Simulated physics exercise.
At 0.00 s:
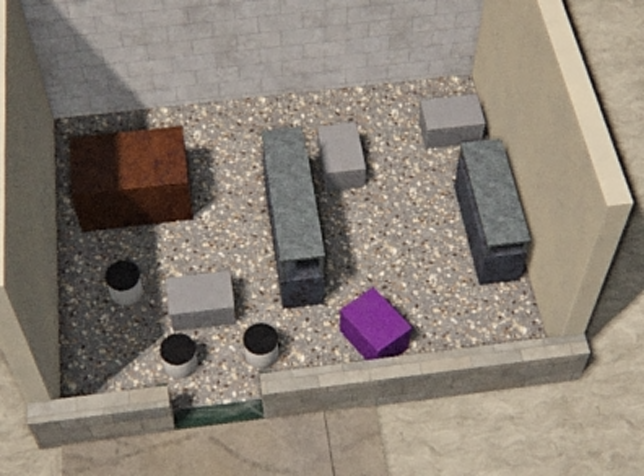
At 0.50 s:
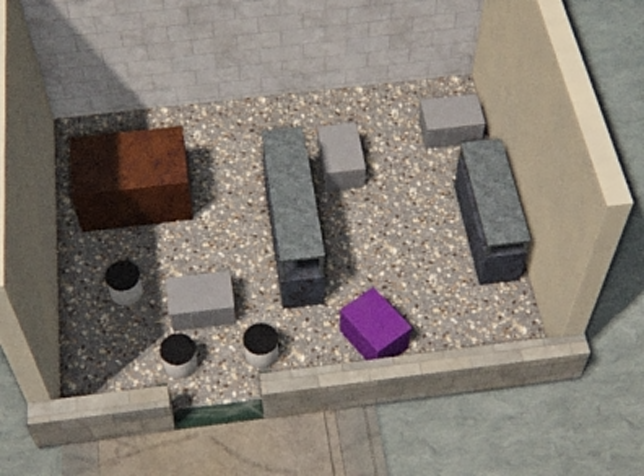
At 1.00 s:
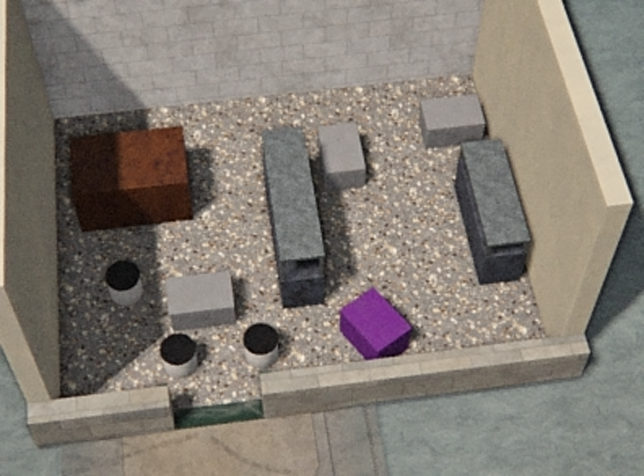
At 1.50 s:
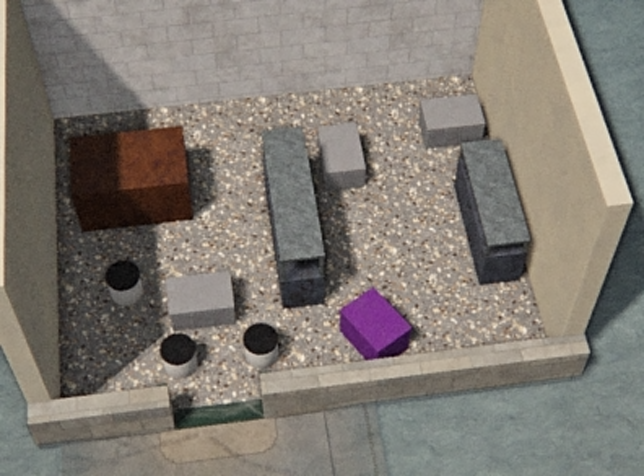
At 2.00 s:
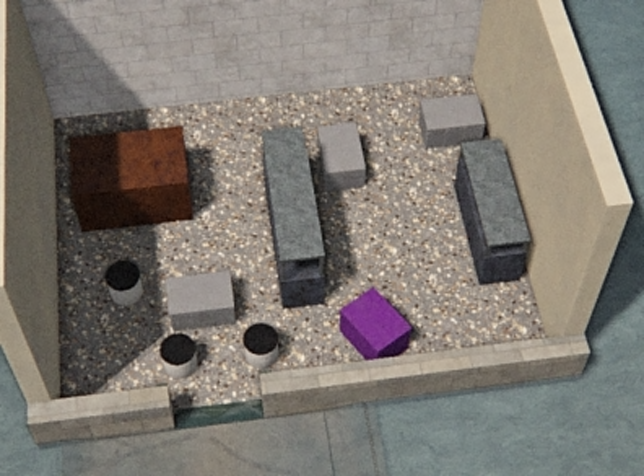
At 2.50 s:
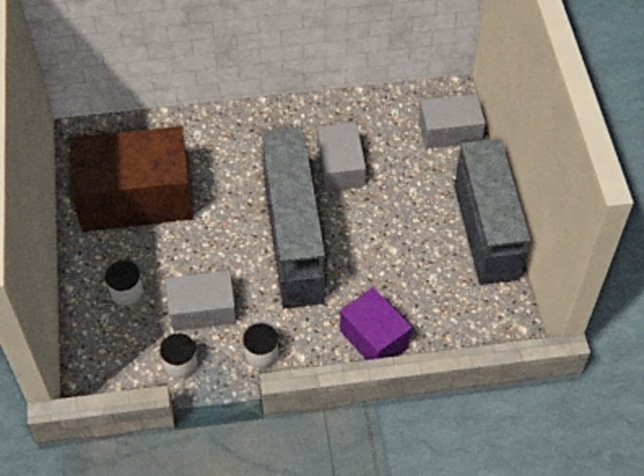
Water spreads over the ground outside the walled room while the purple chest inside stays still.
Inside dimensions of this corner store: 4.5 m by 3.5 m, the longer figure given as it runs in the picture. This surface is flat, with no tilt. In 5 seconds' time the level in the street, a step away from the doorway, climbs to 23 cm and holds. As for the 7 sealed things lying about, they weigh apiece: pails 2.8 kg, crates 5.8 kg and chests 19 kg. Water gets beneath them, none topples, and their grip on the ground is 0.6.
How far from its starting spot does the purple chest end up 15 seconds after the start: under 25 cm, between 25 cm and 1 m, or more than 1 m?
It ends up under 25 cm away.
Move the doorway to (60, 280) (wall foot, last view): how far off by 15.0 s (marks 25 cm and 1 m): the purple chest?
Observation: Purple chest small displacement.
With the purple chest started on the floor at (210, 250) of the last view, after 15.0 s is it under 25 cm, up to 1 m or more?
So it journeys a long way.
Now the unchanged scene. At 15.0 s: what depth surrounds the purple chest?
Near 8 cm deep.
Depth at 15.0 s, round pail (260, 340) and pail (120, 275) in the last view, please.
First roughly 6 cm, second roughly 10 cm.
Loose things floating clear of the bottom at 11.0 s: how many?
It comes to 4 of them.
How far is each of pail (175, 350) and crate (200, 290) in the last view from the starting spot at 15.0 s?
Net displacement, in order: 100 cm; 150 cm.
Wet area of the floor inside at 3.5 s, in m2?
Near 2.0 m2 in all.
After 3.5 s the purple chest is near (376, 319), 0.0 m from its start, aground; 0 afloat.
After 6.8 s the purple chest is near (376, 319), 0.0 m from its start, aground; 3 afloat.
After 11.0 s the purple chest is near (376, 319), 0.0 m from its start, aground; 4 afloat.
After 15.0 s the purple chest is near (376, 319), 0.0 m from its start, aground; 6 afloat.
